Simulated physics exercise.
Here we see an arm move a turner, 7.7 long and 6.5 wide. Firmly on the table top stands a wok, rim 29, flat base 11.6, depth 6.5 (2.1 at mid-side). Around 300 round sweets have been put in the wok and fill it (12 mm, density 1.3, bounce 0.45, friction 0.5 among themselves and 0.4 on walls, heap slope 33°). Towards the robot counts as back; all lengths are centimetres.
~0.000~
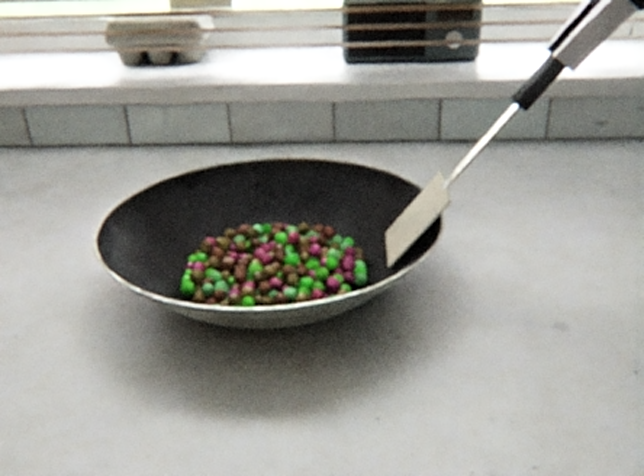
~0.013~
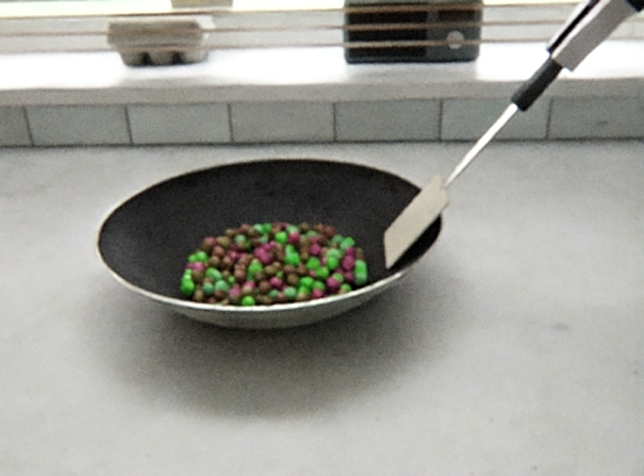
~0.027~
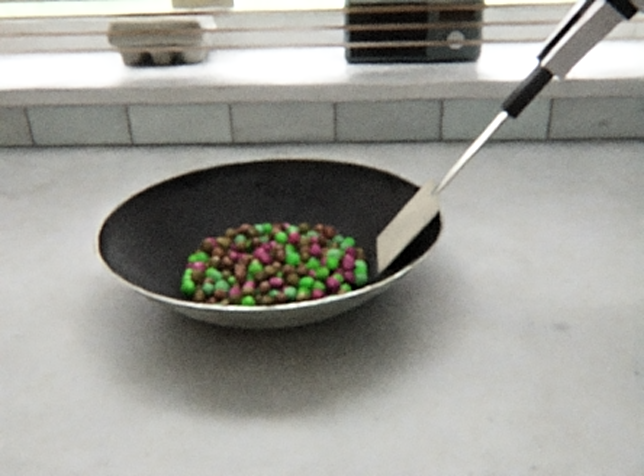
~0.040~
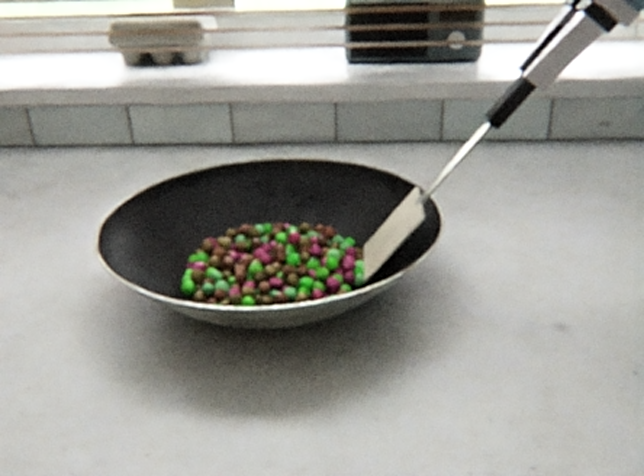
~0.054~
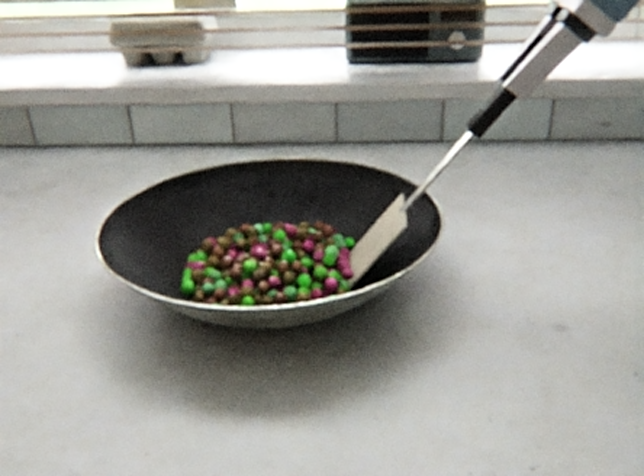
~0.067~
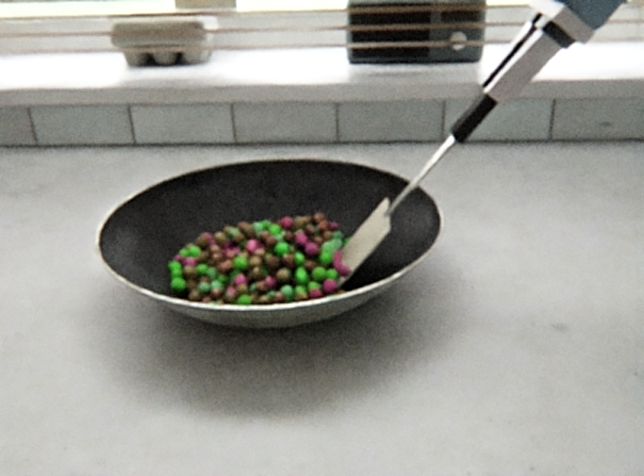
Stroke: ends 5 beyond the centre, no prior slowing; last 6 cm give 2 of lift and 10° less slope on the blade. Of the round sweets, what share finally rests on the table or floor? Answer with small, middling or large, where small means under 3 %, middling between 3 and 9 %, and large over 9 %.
It is small.
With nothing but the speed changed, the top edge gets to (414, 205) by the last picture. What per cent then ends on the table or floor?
About 0 percent.
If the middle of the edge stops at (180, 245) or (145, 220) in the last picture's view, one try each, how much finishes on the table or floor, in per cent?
Around 20 per cent for the first try and 35 per cent for the second.
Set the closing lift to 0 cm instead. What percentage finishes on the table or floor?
I'd say close to 0 per cent.
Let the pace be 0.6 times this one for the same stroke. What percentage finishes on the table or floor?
I'd put it around 0 per cent.
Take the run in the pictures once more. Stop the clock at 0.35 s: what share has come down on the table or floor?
It comes to some 0 in a hundred.
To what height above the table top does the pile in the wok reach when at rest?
Close to 6.0 centimetres high.
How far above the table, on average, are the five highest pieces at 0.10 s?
Somewhere around 6 centimetres high.
By 0.10 s, sloping 52°, highest piece 6 above the table; 301 in the wok.
By 0.13 s, sloping 48°, highest piece 7 above the table; 301 in the wok.
By 0.35 s, sloping 42°, highest piece 6 above the table; 301 in the wok.
By 1.40 s, sloping 42°, highest piece 6 above the table; 301 in the wok.
Final count, 301 in the wok. That is 0 % on the table or floor.
